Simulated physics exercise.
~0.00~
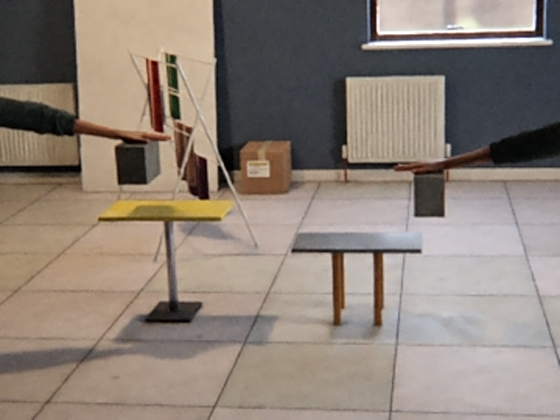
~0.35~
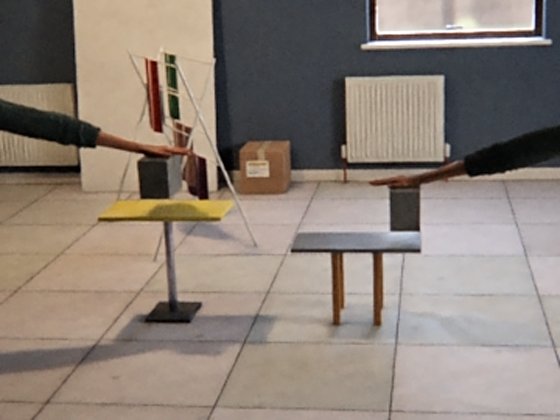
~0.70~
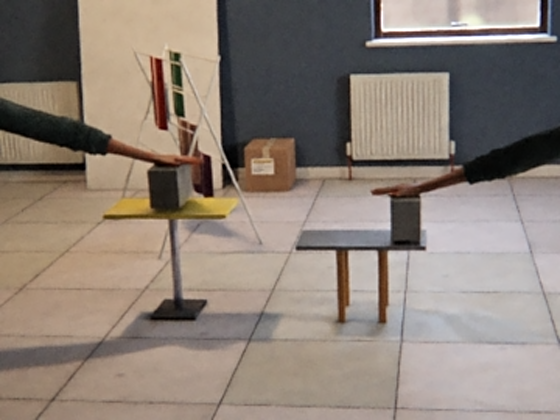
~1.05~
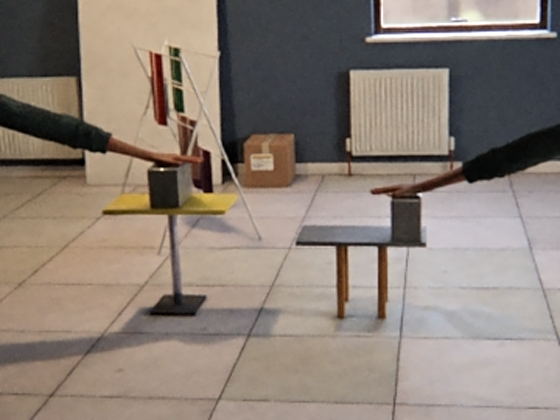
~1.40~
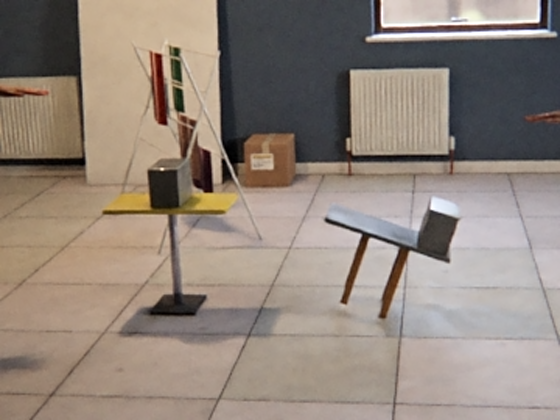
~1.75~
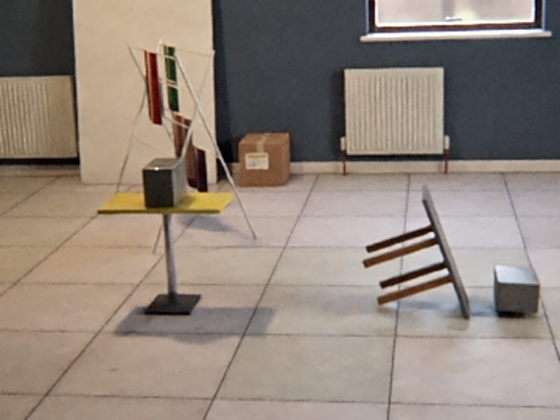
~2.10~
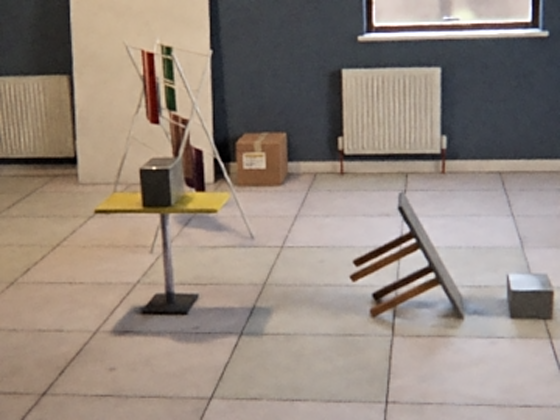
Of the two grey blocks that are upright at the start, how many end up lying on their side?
One of them does, the right block, which falls to the floor when the grey table tips over. The left block stays upright on the yellow table.
Two arms reach in from opposite sides of a white-tiled room with dark blue walls, each hand holding a grey block above a small table, seen from across the floor. The left block is lowered onto a yellow table with a single post, and the right one onto the right end of a grey table with wooden legs. Both hands then let go and draw back. The grey table tips over to the right, and its block slides off and drops to the floor. The table ends toppled, legs pointing left, beside the fallen block, while the yellow table stands level with its block upright.
